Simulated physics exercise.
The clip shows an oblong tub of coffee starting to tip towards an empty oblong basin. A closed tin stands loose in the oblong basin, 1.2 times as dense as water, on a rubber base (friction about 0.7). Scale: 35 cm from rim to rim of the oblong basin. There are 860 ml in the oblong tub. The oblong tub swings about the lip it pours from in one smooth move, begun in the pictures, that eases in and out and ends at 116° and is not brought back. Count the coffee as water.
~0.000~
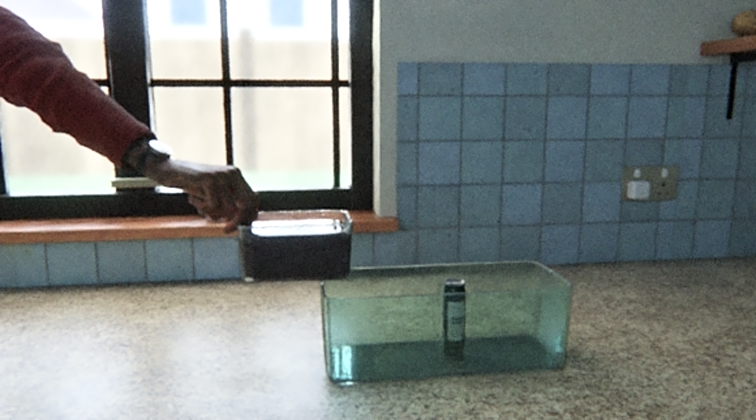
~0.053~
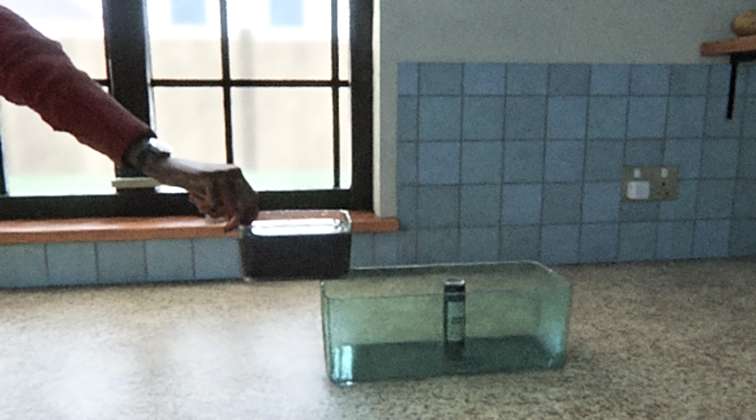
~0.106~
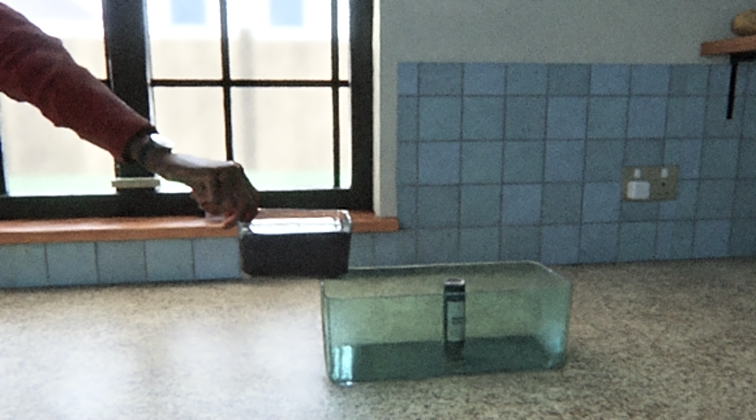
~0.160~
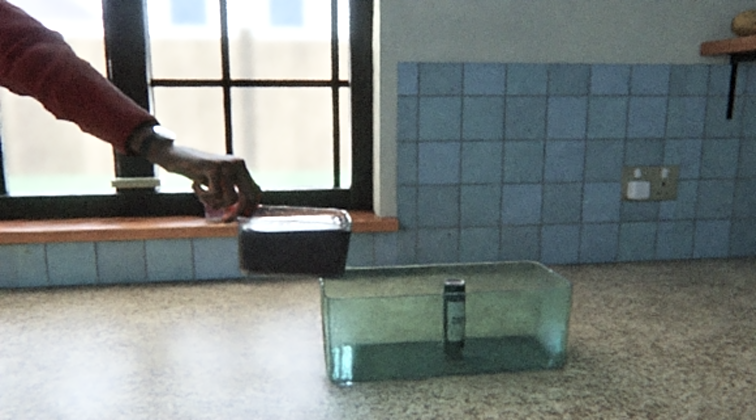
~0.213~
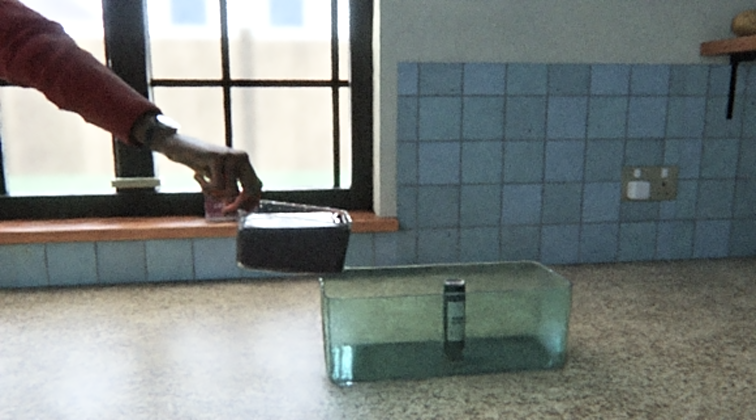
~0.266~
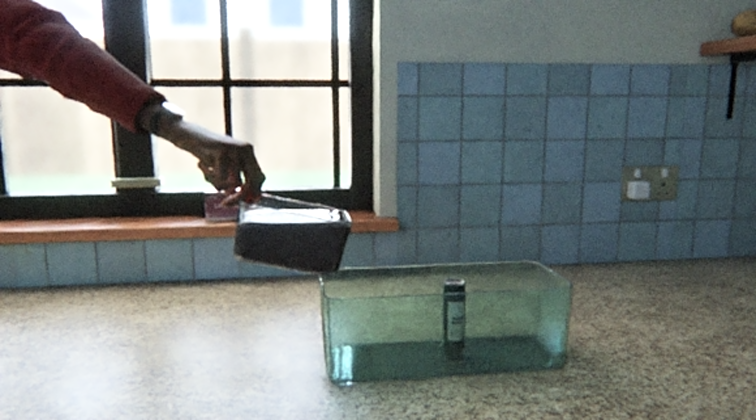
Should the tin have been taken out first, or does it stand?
It stays up.
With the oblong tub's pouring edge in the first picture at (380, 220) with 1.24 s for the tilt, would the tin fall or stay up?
Then it keeps standing.
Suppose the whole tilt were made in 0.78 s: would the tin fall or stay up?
Then it topples.
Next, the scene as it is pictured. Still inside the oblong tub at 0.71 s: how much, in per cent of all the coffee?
Some 46 per cent.
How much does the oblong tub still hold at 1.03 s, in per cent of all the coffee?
About 5 per cent.
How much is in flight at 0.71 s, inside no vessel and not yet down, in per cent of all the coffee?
About 36 per cent.
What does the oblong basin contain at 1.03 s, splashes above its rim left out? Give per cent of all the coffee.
Near 84 in a hundred.
After 0.71 s the tilt is 71° and 46 per cent is still to pour; the tin stands where it began.
After 1.03 s the tilt is 108° and 5 per cent is still to pour; the tin stands where it began.
After 1.37 s the tilt is 116° and 0 per cent is still to pour; the tin stands where it began.
After 1.74 s the tilt is 116° and 0 per cent is still to pour; the tin stands where it began.
In the end the tin stands where it began.
